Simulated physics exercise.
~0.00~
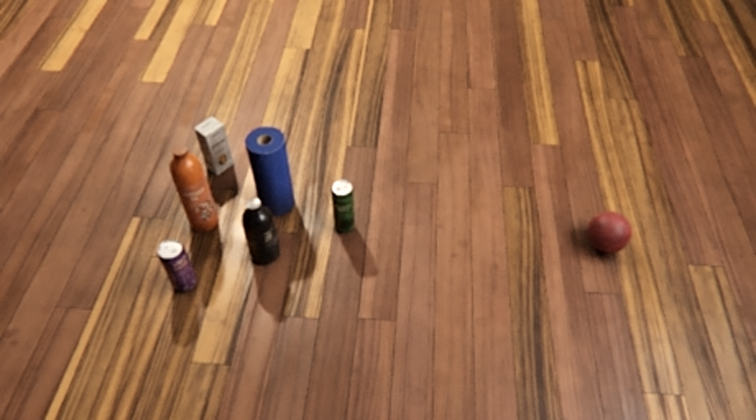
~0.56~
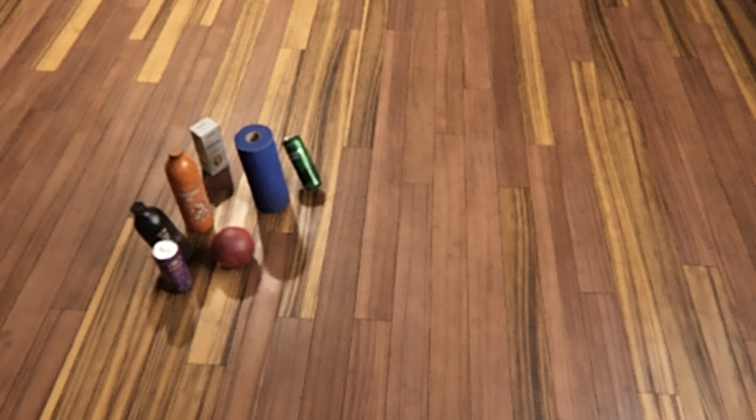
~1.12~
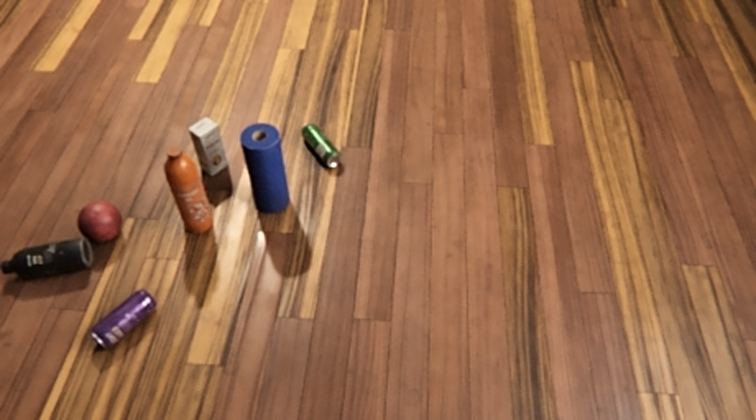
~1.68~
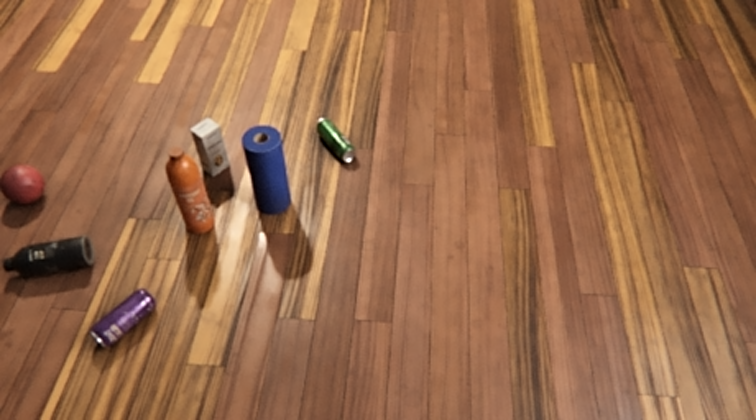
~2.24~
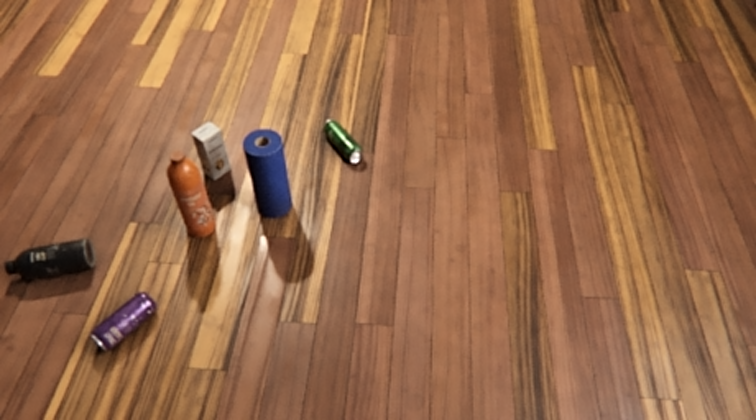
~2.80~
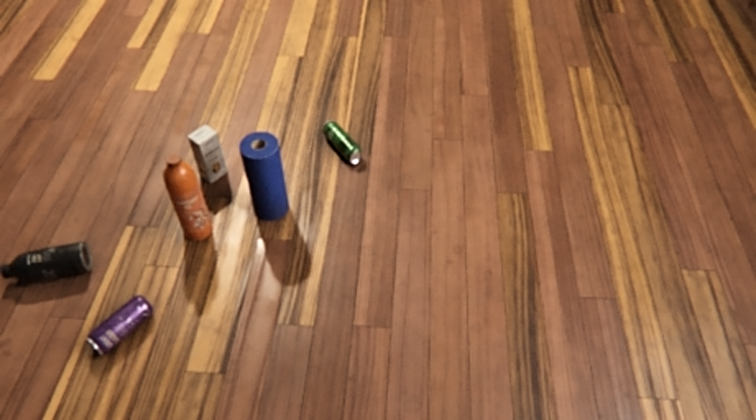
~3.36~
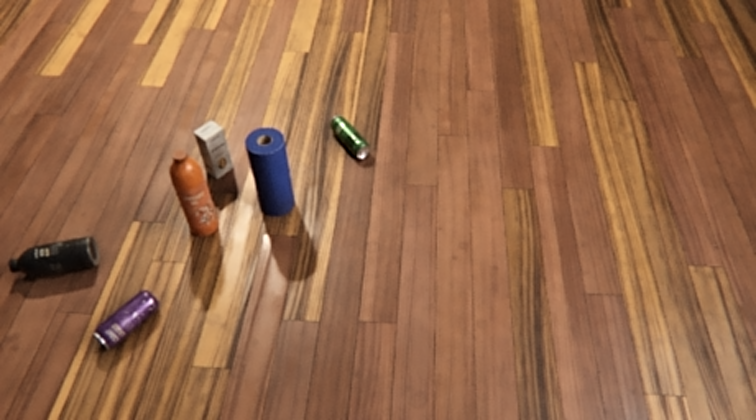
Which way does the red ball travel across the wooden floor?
The red ball rolls to the left, passing through the group of standing things and going on out of view.
